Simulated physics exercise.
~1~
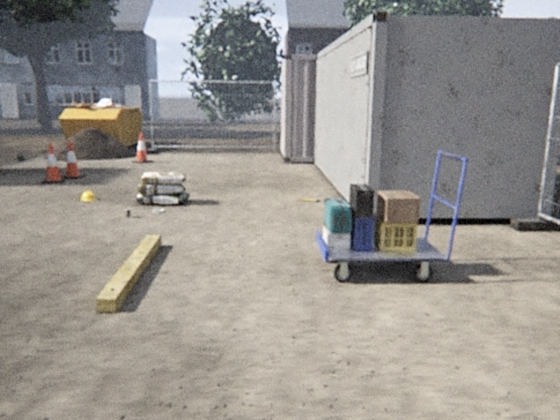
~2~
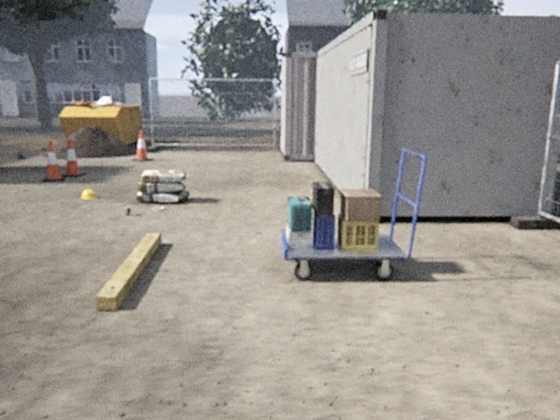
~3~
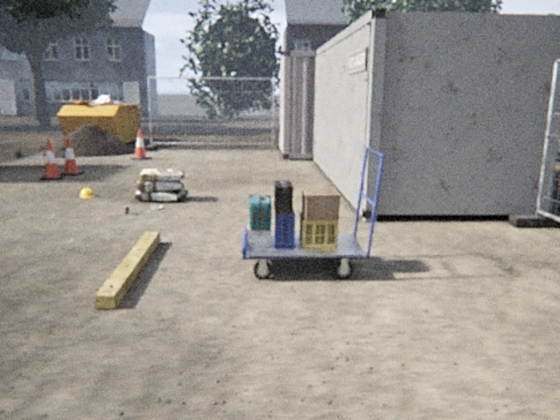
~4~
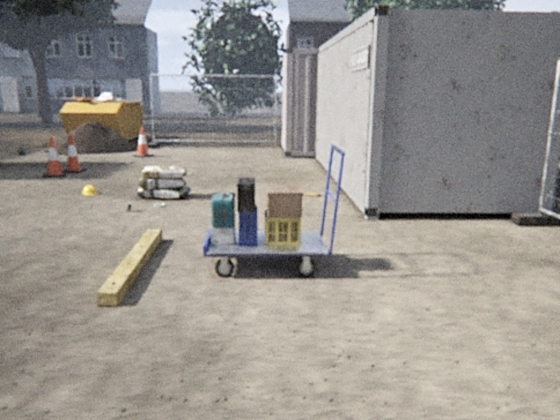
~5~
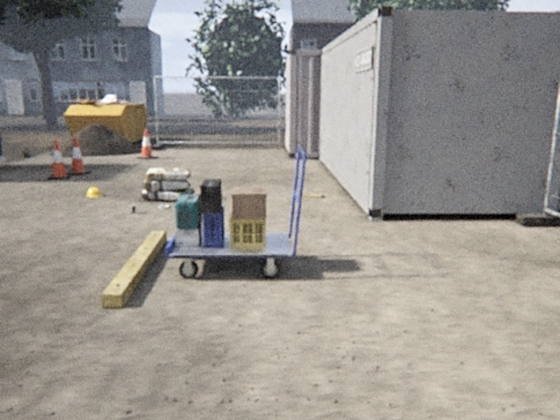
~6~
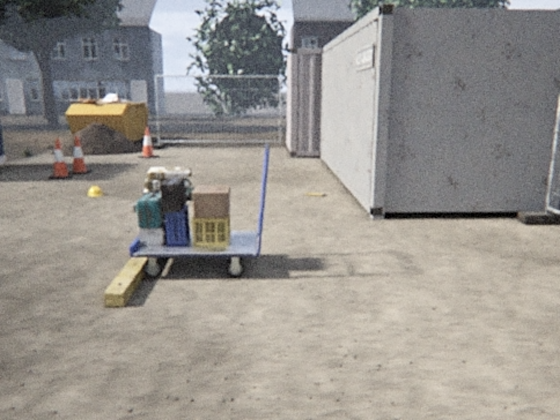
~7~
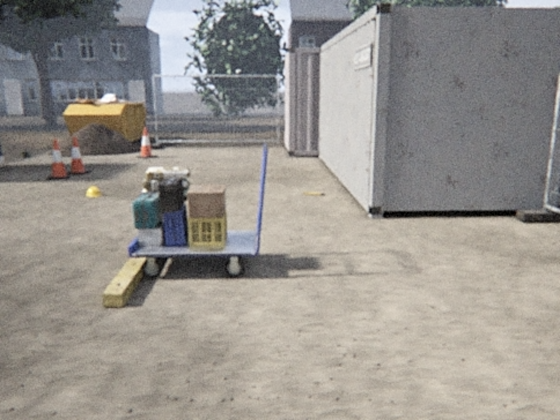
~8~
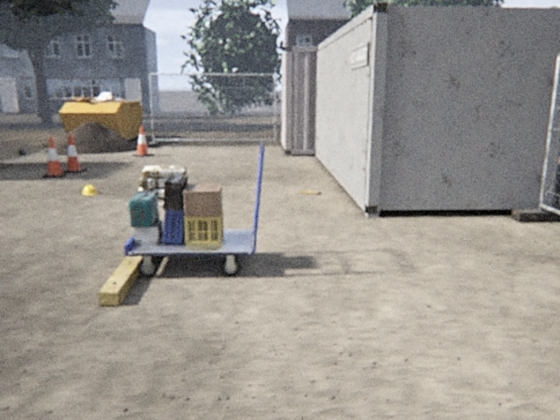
In the video, a blue platform trolley carrying a teal suitcase, a black carton, a brown box, and blue and yellow crates rolls left across a yard and stops at a yellowish kerb, with the load still upright on its deck.
